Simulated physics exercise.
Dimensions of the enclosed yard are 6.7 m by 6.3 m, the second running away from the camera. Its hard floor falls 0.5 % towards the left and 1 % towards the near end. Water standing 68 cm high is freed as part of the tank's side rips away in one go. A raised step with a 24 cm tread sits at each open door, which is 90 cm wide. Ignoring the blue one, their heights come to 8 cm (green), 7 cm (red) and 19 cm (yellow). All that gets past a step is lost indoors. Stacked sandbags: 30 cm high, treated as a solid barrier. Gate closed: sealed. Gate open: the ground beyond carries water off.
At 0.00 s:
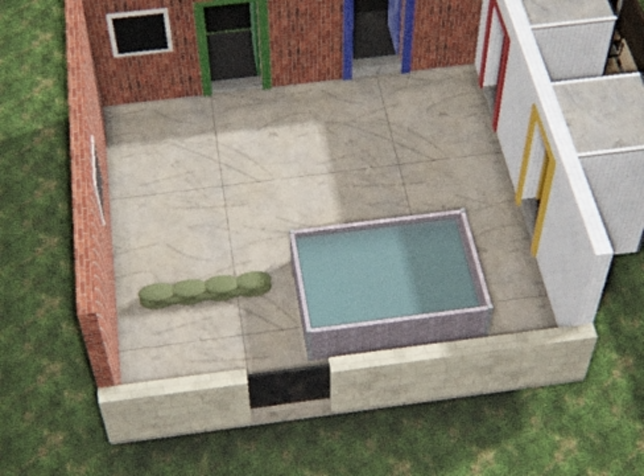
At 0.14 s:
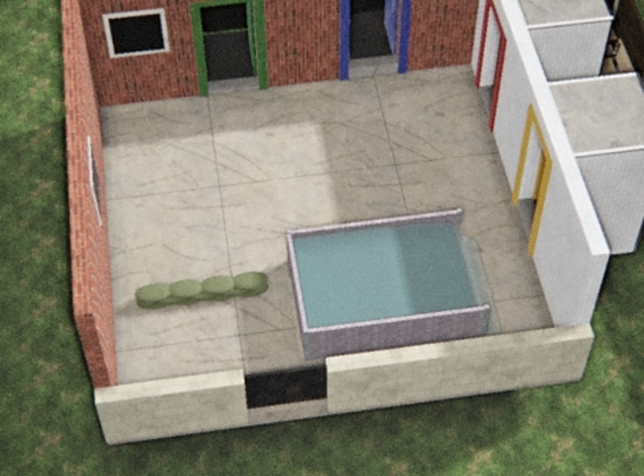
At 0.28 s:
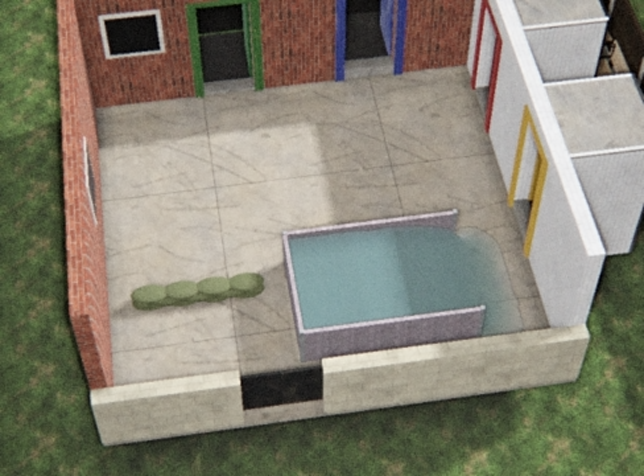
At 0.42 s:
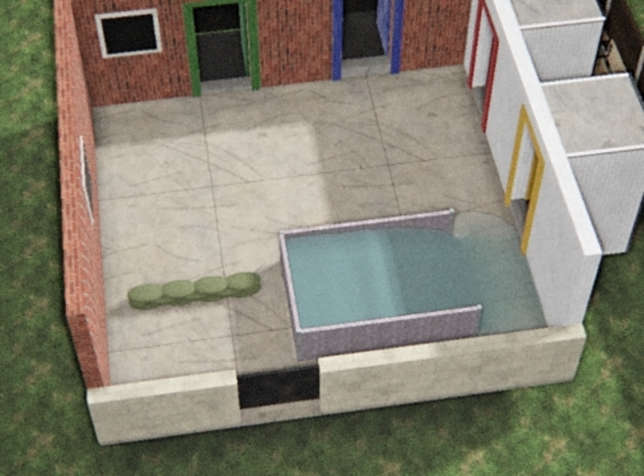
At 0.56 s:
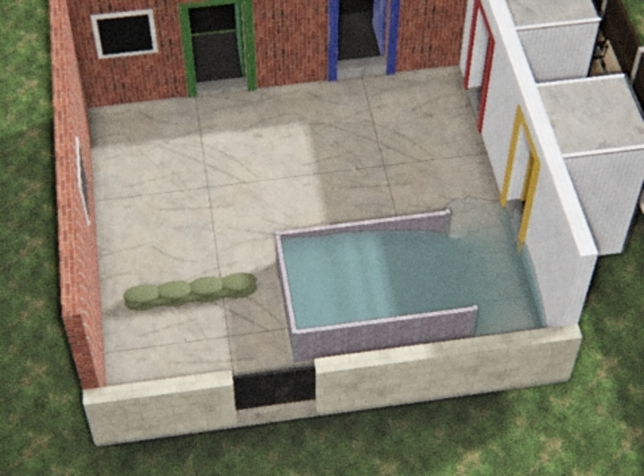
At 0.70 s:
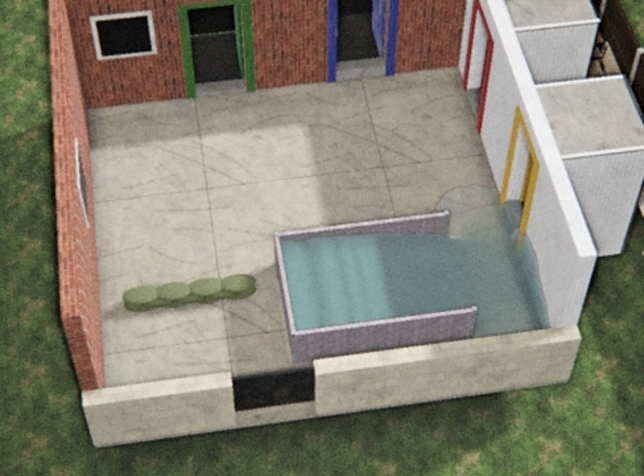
Water poured out of the raised tank as its right side gave way, spread across the paved yard to the white wall by the yellow door, then crept back along the floor there.
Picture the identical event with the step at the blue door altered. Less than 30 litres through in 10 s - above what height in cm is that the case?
Above about 12 cm.
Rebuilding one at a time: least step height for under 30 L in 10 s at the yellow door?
For yellow, a step near 31 cm.
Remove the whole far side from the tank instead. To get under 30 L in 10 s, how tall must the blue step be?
You'd want it roughly 25 centimetres tall.
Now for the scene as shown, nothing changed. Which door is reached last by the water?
I'd say the green door.
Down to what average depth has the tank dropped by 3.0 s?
I'd put it at some 22 centimetres on average.
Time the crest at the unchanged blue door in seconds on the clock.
Roughly 3.8 s.
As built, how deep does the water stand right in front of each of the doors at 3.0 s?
Centimetres: Green = 0, red = 7, blue = 17, yellow = 27.
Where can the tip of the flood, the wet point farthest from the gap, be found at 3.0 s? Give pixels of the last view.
Lab note: Front tip approx. at (109, 420).
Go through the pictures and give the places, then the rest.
The first frame shows the tank at (388, 272) is whole and still, 68 cm deep; the blue door at (378, 34) is dry.
In the second frame, the gap is at (468, 279), the front 0.3 m out at (495, 331); the back of the tank holds 68 cm.
In the third frame, the gap is at (463, 281), the front 0.7 m out at (517, 325); the back of the tank holds 68 cm.
In the fourth frame, the front is at (546, 327), 1.2 m from the gap at (460, 281); 2.7 m2 of floor is wet, 68 cm left at the back.
In the fifth frame, the gap is at (456, 282), the front 1.3 m out at (529, 239); the back of the tank holds 68 cm.
In the sixth frame, water pours out at (455, 284) and has run 1.5 m, to (497, 192); about 14 cm deep outside, 67 cm at the back; 3.4 m in a straight line remain to the blue door at (362, 37).
After 1.4 s water covers 15 % of the floor, deepest (60 cm) near (550, 358); it has not reached the blue door.
After 3.0 s water covers 40 % of the floor, deepest (38 cm) near (515, 363); 17 cm at the blue door, 0 litres in over its 22 cm step.
After 10.0 s water covers 95 % of the floor, deepest (16 cm) near (158, 292); 3 cm at the blue door, 0 litres in over its 22 cm step.
At the blue door as built, the water arrived by 2.6 s and peaked near 19 cm at 3.8 s.
With a step of 10 cm, 49 litres would have come in within the 10 s; with 13.5 cm, 18 litres. So under 30 litres takes about 12 cm.
